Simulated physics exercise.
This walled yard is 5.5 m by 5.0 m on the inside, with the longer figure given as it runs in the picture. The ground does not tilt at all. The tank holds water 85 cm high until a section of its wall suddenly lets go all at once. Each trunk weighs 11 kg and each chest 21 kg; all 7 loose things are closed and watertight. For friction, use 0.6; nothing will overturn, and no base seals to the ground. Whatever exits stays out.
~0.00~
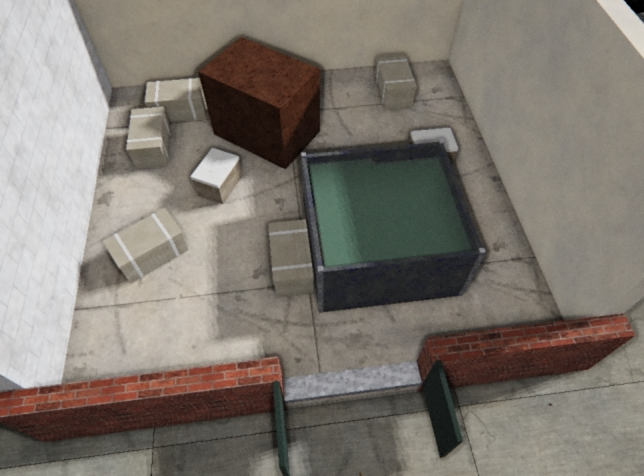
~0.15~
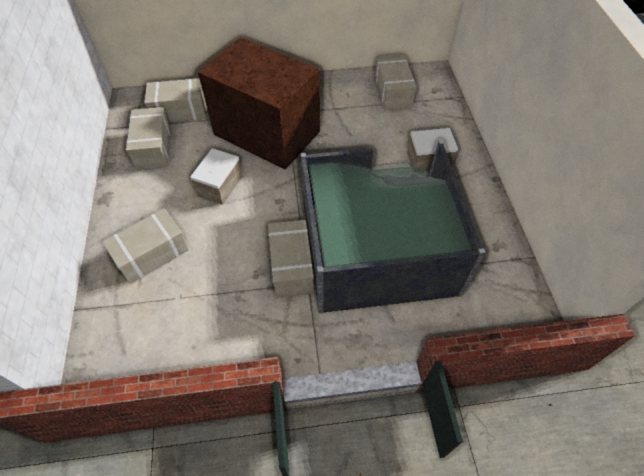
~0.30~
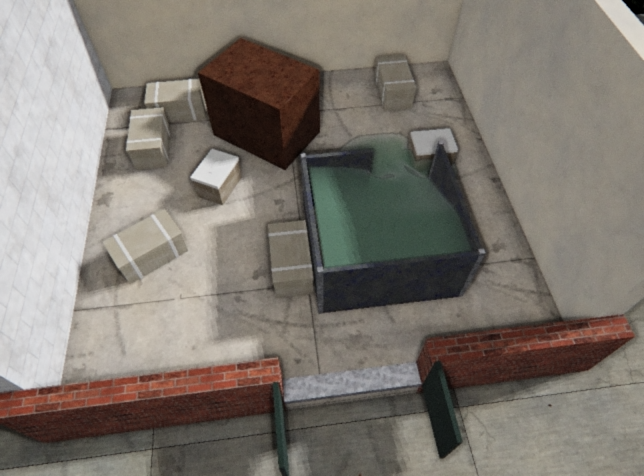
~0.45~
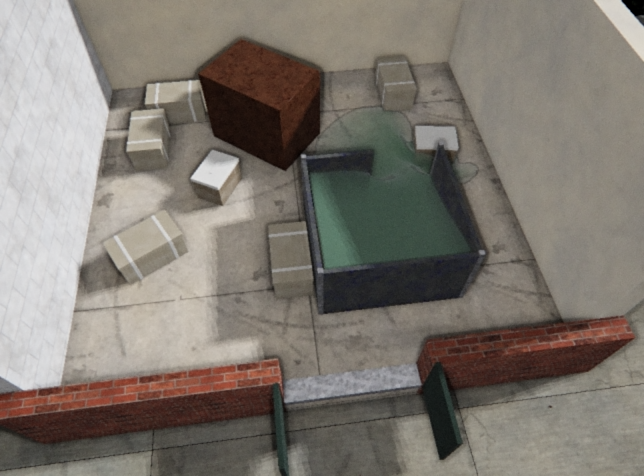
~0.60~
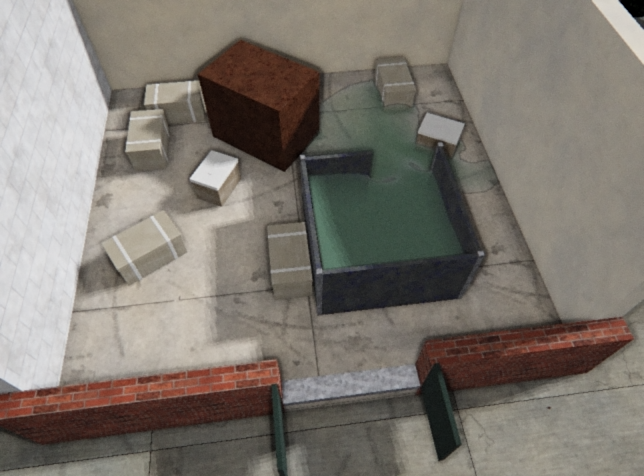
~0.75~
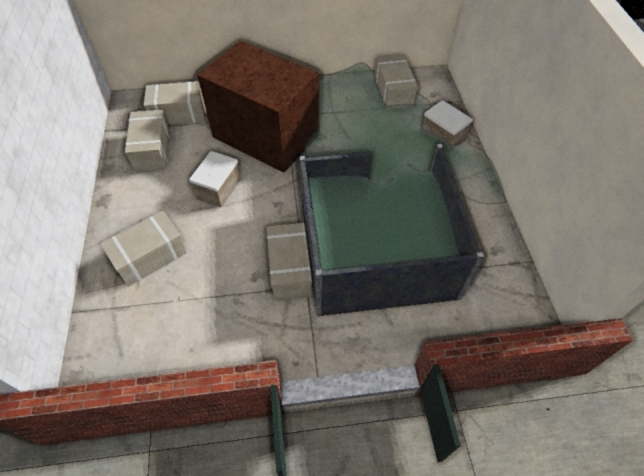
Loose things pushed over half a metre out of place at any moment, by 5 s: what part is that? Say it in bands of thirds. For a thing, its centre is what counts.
Expect the moved ones to number a third to two thirds.
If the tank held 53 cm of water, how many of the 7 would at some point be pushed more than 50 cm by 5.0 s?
Under that setup the answer is 2.
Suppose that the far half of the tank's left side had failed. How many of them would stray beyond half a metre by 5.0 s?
That gives 5 of them.
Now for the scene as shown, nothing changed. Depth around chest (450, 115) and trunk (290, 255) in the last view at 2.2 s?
Close to 33 and 0 centimetres.
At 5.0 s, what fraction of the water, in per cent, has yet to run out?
About 100 in a hundred parts of the water.
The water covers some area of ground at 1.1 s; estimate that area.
Somewhere about 9.5 m2, give or take.
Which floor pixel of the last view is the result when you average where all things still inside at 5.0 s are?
I'd put it close to (235, 179) in the last view.
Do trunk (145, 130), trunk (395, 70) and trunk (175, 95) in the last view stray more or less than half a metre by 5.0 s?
Listed in sequence: Higher; higher; higher for the last.
After 1.1 s 1 of 7 are over 50 cm from their spots; 1 afloat.
After 2.2 s 1 of 7 are over 50 cm from their spots; 2 afloat.
After 3.5 s 3 of 7 are over 50 cm from their spots; 3 afloat.
After 5.0 s 4 of 7 are over 50 cm from their spots, and 4 have been at some point; 4 afloat.
